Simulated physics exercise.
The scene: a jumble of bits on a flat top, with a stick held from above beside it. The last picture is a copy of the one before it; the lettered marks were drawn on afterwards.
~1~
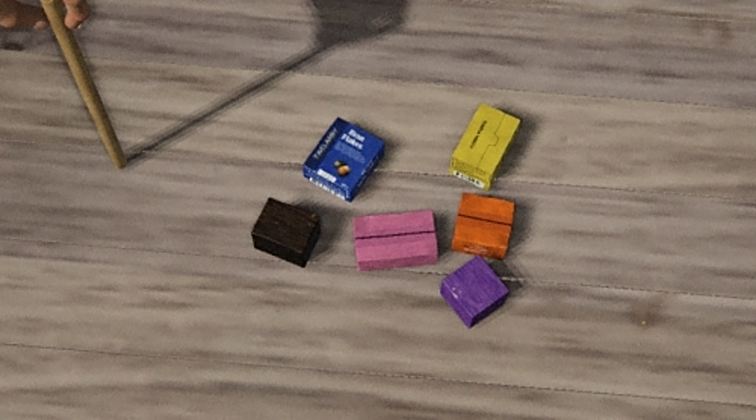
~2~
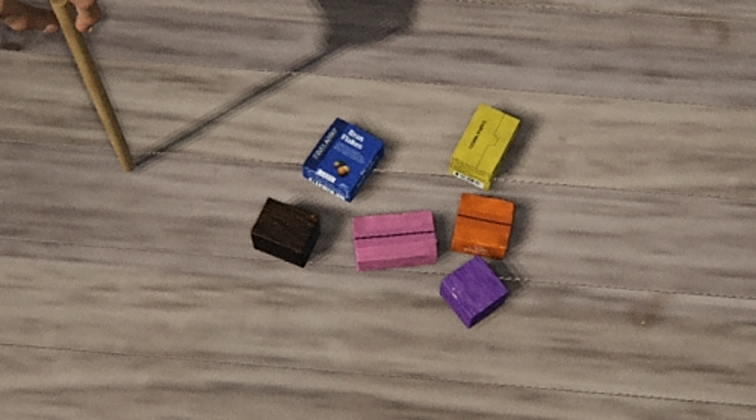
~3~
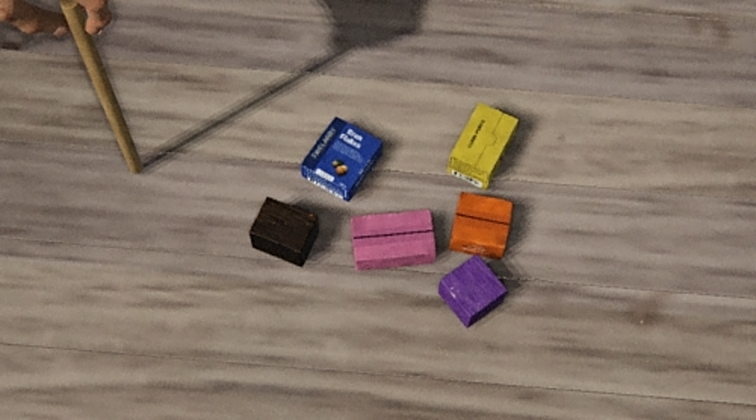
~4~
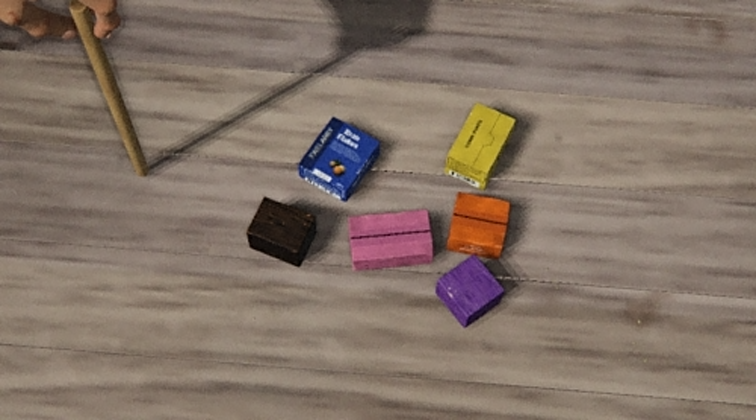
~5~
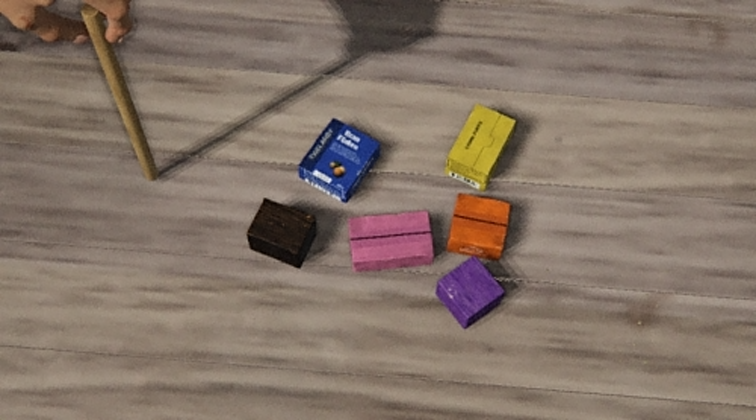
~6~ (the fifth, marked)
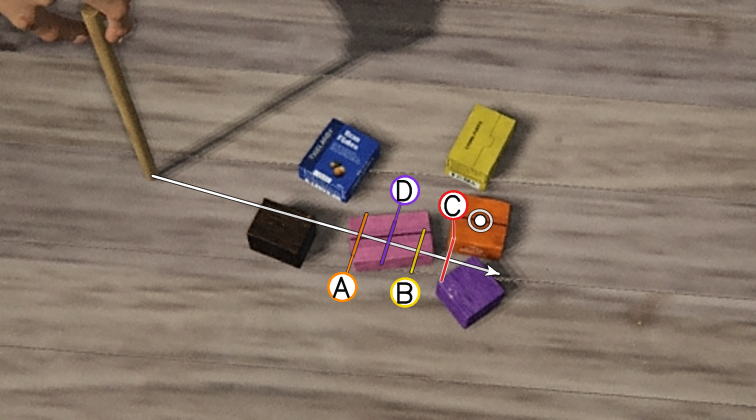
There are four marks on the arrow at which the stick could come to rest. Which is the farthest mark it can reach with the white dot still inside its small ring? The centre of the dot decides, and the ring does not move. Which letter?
The farthest safe stop is A.
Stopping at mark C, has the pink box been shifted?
Yes.
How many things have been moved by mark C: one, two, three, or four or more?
It has moved four or more.
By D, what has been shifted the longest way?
The pink box has gone farthest.
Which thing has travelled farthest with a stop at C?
The pink box has gone farthest.
On the marked copy, A at (360, 235); B at (418, 251); C at (448, 259); D at (388, 242); the arrow from (152, 176) to (499, 273); the white dot at (480, 220).
Taking A. A third of the way, foot of the stick (226, 198).
Two thirds of the way, foot of the stick (301, 219); black block (298, 249).
When it is over, foot of the stick (360, 235); black block (305, 252); pink box (407, 246); the dot is still in its ring.
As for the rest, B shifts the dotted thing to (519, 218); C shifts the dotted thing to (522, 216); D shifts the dotted thing to (502, 225).
